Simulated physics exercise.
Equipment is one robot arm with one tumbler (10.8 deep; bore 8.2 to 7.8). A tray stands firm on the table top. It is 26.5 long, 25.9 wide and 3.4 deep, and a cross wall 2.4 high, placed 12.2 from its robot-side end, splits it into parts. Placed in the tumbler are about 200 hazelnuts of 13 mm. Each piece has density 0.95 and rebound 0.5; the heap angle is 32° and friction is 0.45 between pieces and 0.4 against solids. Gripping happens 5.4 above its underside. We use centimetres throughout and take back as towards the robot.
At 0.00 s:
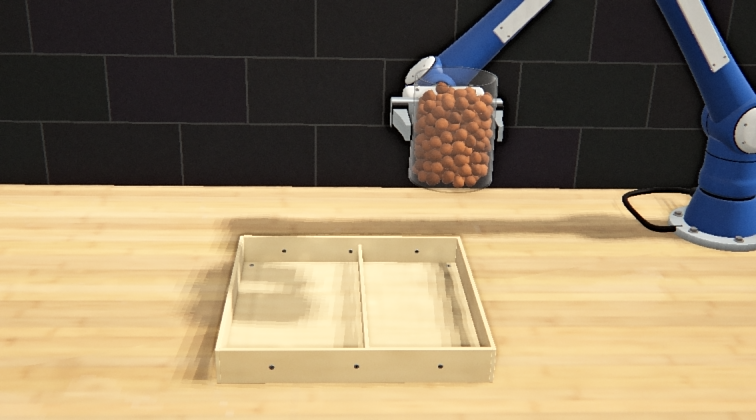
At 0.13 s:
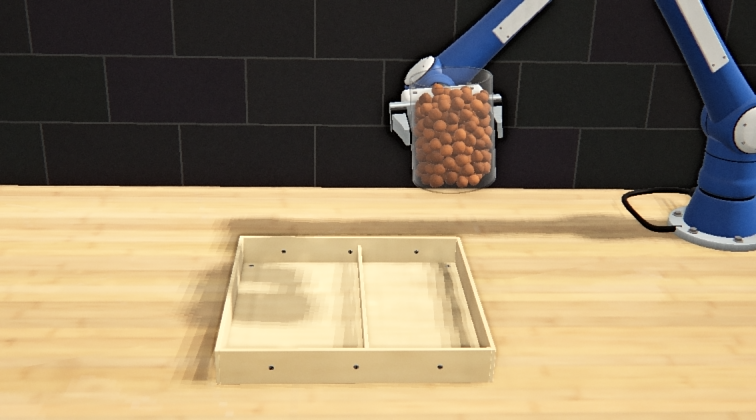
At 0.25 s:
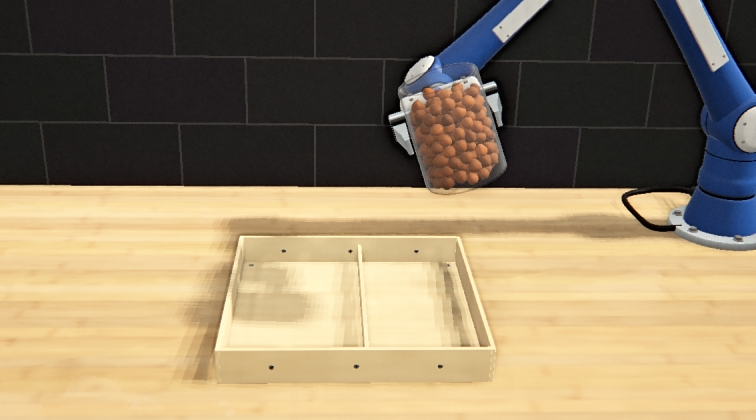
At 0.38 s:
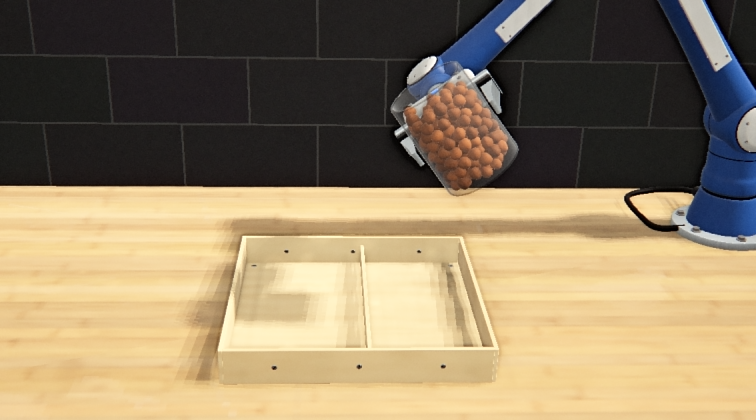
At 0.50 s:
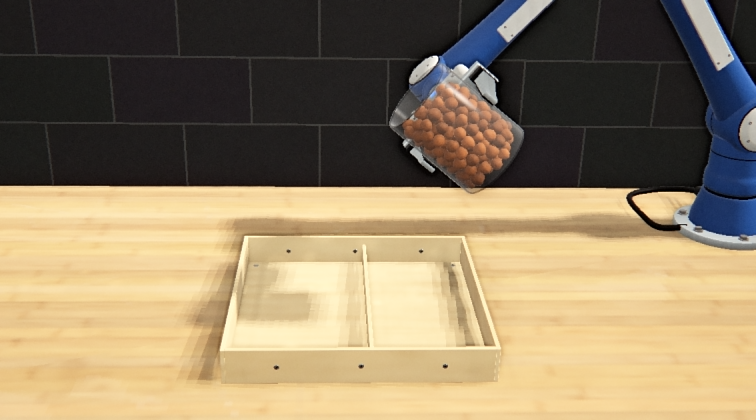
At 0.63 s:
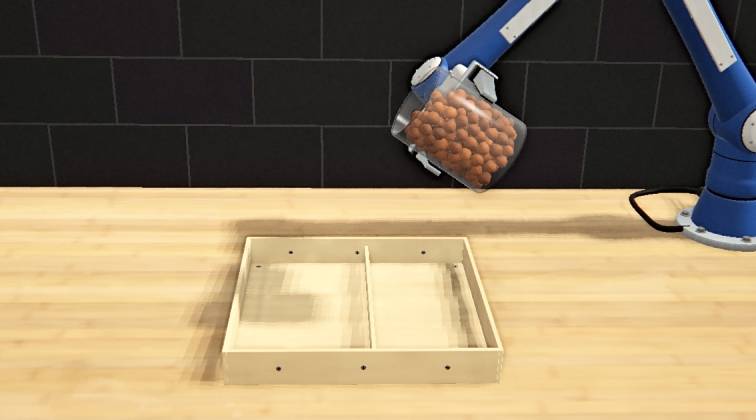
Blue robot arm tilting a clear tumbler of brown hazelnuts steadily to the left above an empty divided wooden tray.
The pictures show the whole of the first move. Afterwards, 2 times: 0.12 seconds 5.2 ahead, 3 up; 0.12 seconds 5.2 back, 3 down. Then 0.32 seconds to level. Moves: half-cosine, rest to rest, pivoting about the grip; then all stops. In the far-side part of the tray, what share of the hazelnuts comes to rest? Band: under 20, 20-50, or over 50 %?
20-50 %.
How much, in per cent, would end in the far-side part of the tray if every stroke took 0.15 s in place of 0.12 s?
Then roughly 20 percent.
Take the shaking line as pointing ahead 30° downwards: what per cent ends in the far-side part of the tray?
It comes to around 10 percent.
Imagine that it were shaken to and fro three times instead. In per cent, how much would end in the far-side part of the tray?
It would come to about 40 %.
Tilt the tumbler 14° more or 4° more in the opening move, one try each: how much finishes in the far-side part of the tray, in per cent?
Estimates: 65 % then 40 %.
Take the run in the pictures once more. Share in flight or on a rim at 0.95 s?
About 31 per cent.
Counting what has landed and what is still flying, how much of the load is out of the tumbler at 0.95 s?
By then near 30 % is out.
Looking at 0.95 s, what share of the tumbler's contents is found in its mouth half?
My estimate is near 35 per cent.
After 0.95 s, tilted 56° forward, highest piece 26 above the table; 142 in the tumbler, 63 in flight or on a rim.
After 1.27 s, tilted 28° forward, highest piece 26 above the table; 104 in the tumbler, 68 in the far-side part, 13 on the table or floor, 10 in the robot-side part, 10 in flight or on a rim.
After 1.63 s, level, highest piece 24 above the table; 104 in the tumbler, 71 in the far-side part, 19 on the table or floor, 11 in the robot-side part.
After 2.68 s, level, highest piece 24 above the table; 104 in the tumbler, 71 in the far-side part, 19 on the table or floor, 11 in the robot-side part.
In the end, 104 in the tumbler, 71 in the far-side part, 19 on the table or floor, 11 in the robot-side part. That is 35 % in the far-side part of the tray.
